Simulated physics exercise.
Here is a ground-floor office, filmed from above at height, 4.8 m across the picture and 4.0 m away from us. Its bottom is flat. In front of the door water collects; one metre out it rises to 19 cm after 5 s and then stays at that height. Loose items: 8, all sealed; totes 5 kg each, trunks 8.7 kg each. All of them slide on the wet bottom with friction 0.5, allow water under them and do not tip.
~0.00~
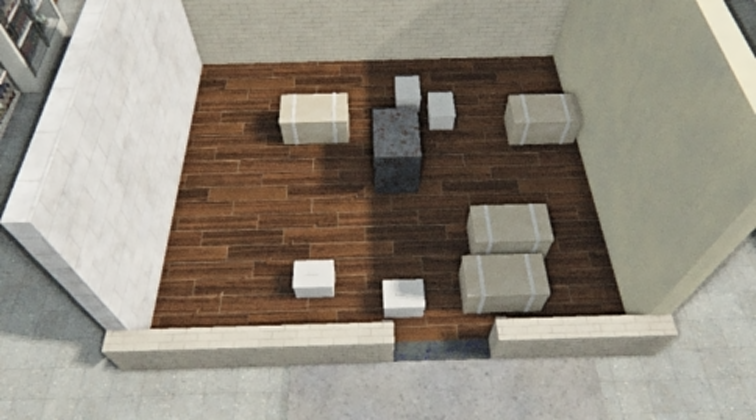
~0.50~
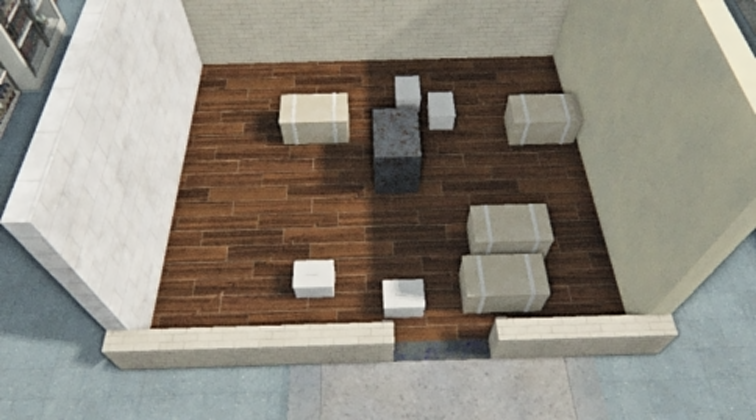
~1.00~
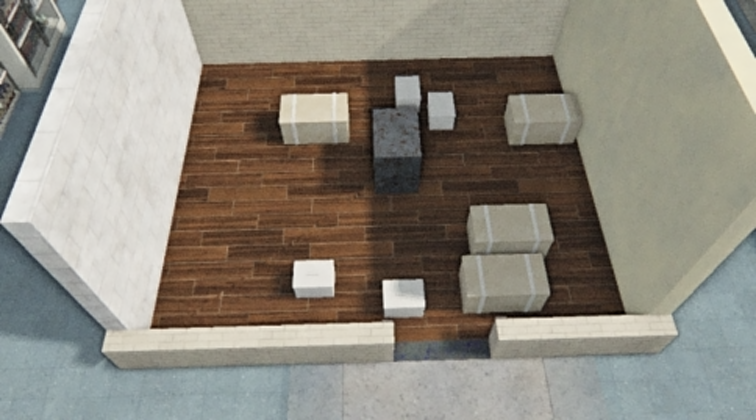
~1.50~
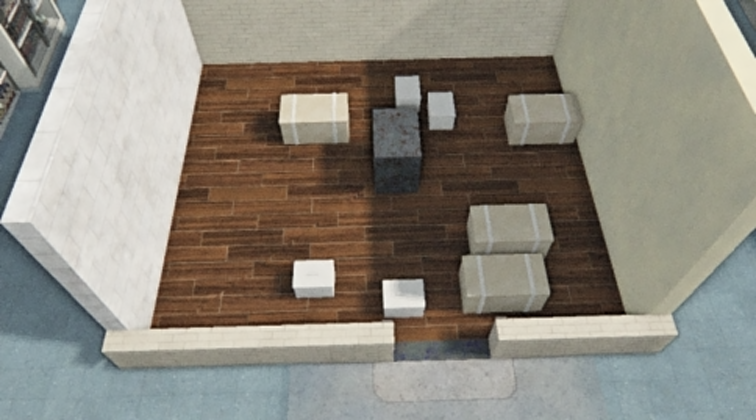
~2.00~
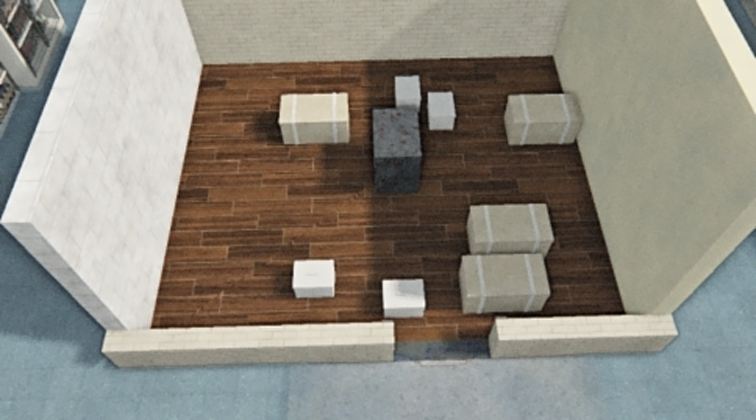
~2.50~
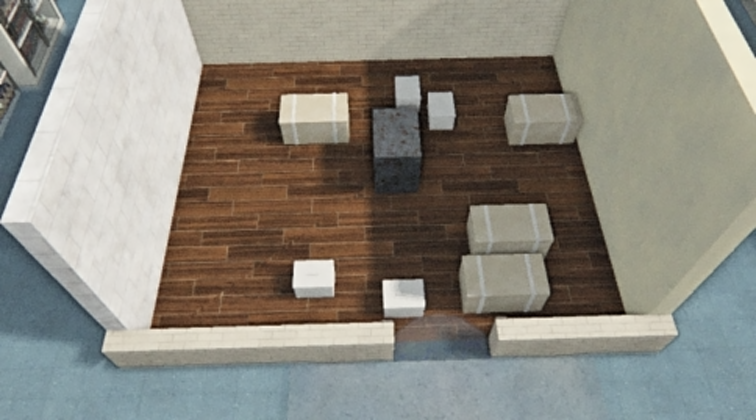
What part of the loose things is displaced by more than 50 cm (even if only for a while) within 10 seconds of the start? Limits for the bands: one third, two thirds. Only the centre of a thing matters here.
Going by this, the fraction will be in the top third.
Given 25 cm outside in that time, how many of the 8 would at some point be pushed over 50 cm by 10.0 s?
With that change, 6 of them.
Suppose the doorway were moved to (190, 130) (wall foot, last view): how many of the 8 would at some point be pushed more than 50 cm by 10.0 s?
In that case the number is 5.
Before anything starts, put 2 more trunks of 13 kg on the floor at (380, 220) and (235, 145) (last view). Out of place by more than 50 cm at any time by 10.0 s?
First one exceeds it, second one stays within it.
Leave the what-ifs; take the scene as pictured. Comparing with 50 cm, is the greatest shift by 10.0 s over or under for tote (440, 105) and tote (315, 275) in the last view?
In that order: Above, below.
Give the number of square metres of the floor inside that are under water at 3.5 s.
About 1.0 m2 is covered.
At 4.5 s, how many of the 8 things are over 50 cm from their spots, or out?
Answer: 1.
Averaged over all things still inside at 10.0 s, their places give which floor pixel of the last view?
Around (412, 145).
After 3.5 s 0 of 8 are over 50 cm from their spots; 0 afloat.
After 4.5 s 1 of 8 are over 50 cm from their spots; 0 afloat.
After 7.0 s 3 of 8 are over 50 cm from their spots; 0 afloat.
After 10.0 s 6 of 8 are over 50 cm from their spots, and 6 have been at some point; 5 afloat.
